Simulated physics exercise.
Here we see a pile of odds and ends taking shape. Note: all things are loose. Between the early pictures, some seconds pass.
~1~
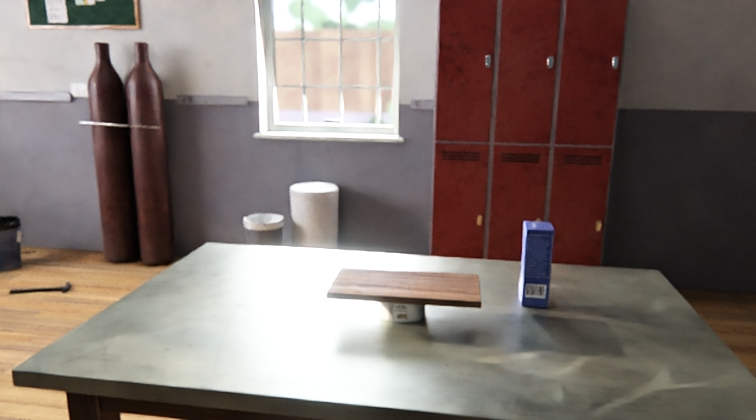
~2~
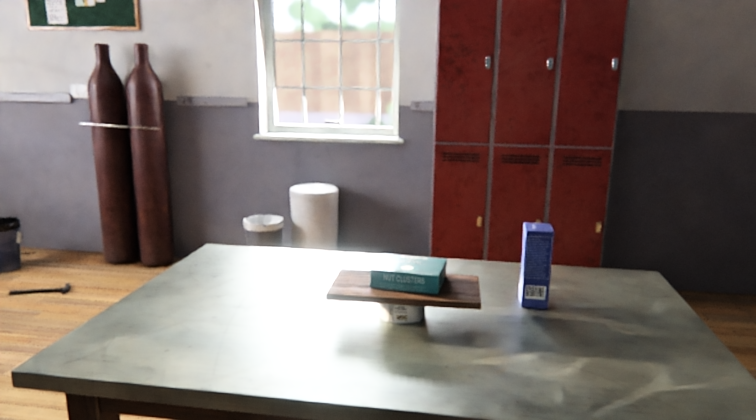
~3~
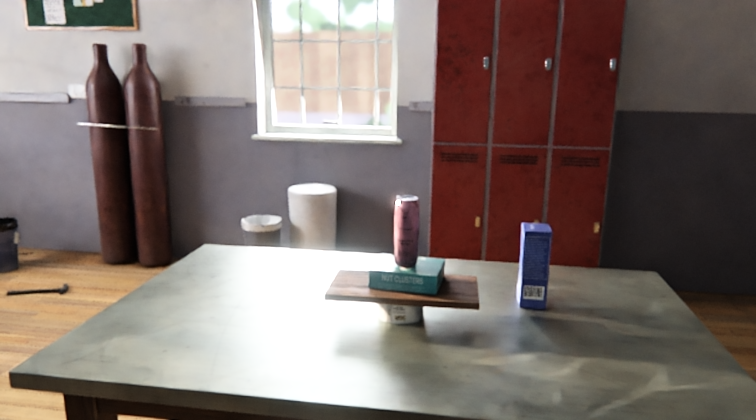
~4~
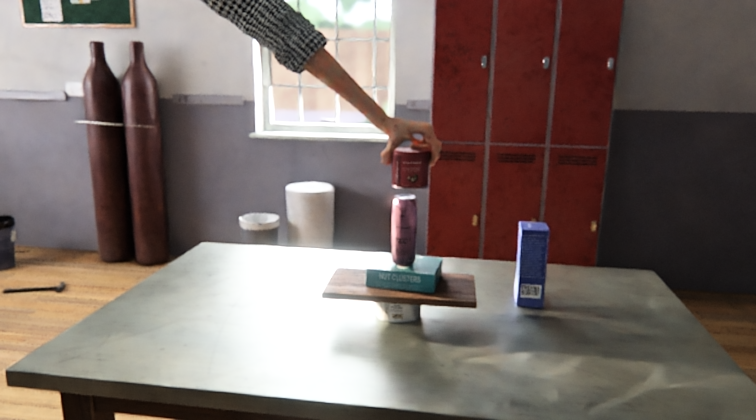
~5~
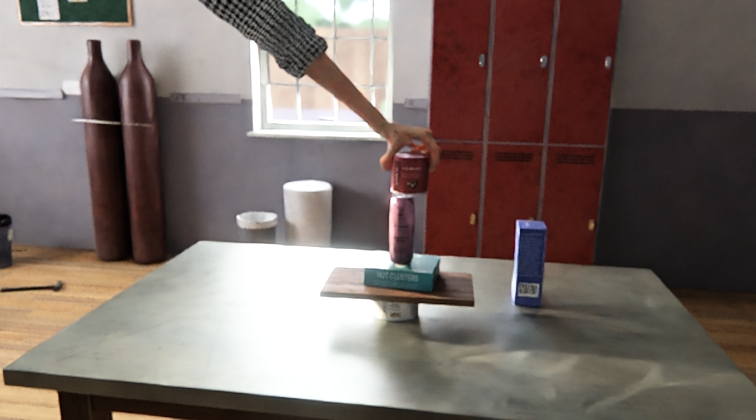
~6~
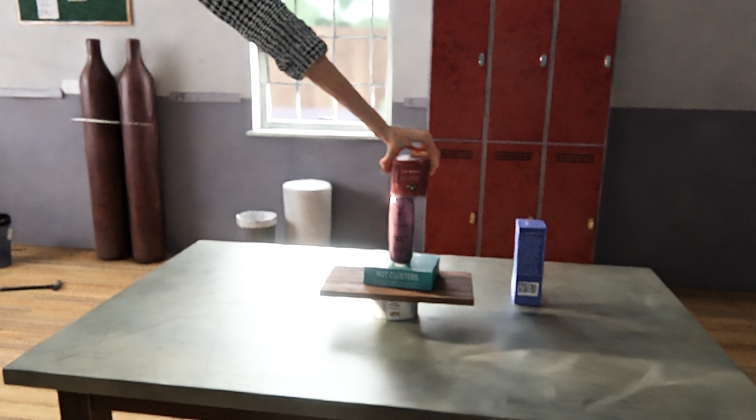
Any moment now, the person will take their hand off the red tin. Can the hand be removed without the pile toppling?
Yes, the pile stays balanced.
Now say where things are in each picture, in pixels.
In the first picture, the last thing is not in view yet.
In the second picture, the last thing is not in view yet; blue carton (536, 265).
In the third picture, the last thing is not in view yet; pink can (407, 232).
In the fourth picture, coming down; red tin (410, 168); brown board (401, 286).
In the fifth picture, coming down; red tin (410, 174).
In the sixth picture, set down, still held; red tin (410, 176); turquoise packet (403, 270).
Then, 0.20 s on from there, no change.
Then, 0.70 s on from there, red tin resting near (409, 177).
In the end, all 6 unmoved. At the end, from the last picture's camera, red tin near (409, 177). The pile keeps its balance.
